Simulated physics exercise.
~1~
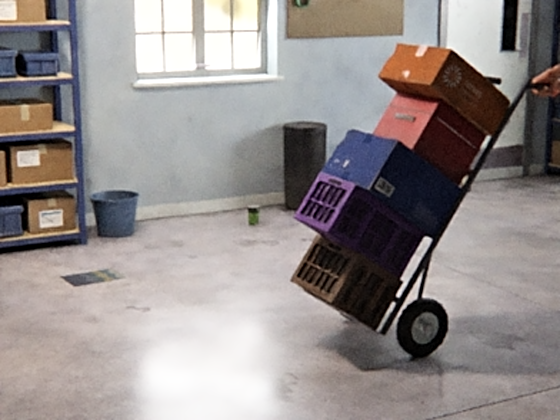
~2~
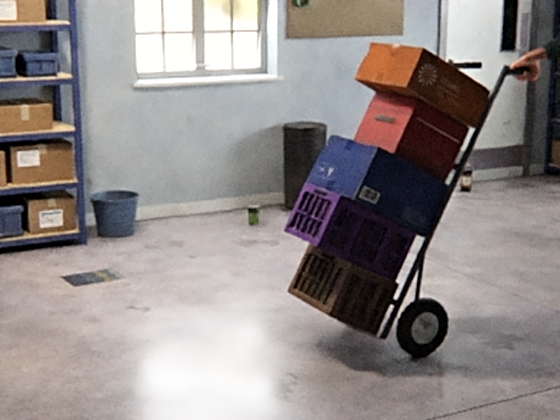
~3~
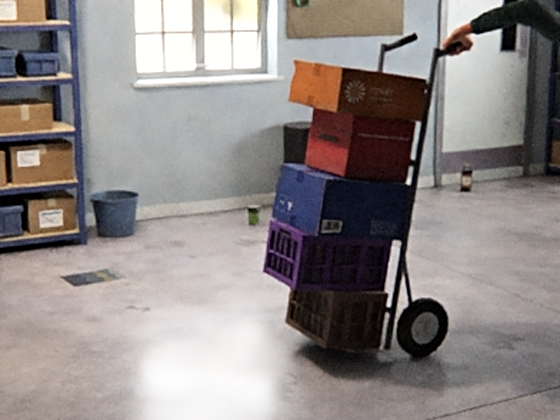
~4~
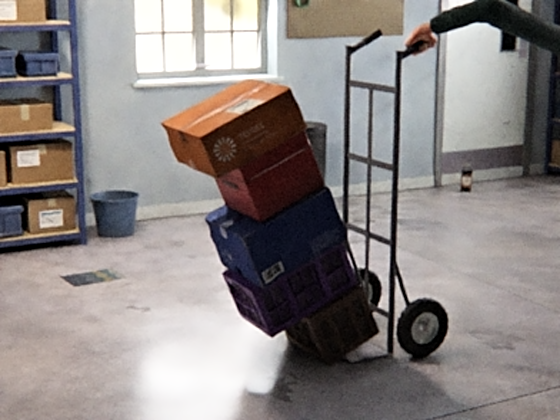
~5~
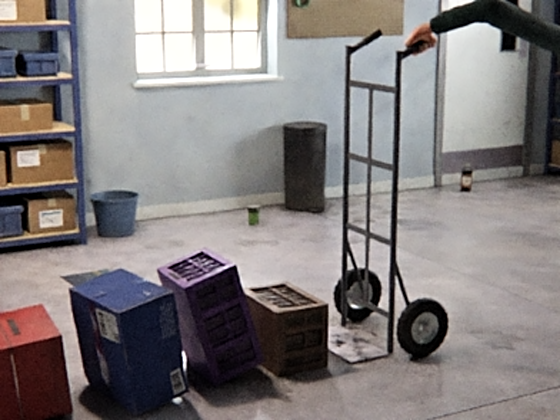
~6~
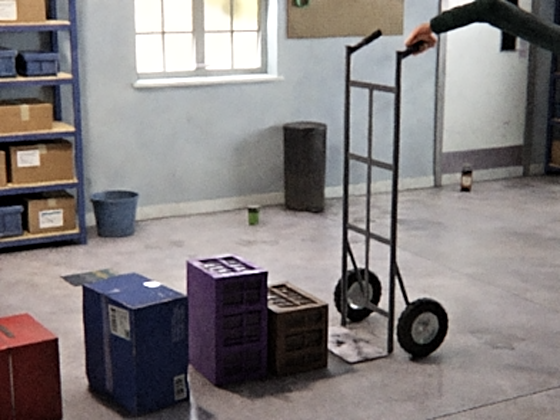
The clip opens in a storeroom, where a hand at the right holds a tilted two-wheeled hand truck stacked with a brown crate, a purple crate, and blue, red and orange boxes. The hand swings the truck upright, and the stack rises with it. As the truck comes upright, the load keeps tipping left and leans away from the frame. The stack topples across the floor, the orange box going out of view. The purple crate and blue box rock and settle, leaving them and the red box tipped over in a row, with the brown crate on its side by the upright truck's foot.
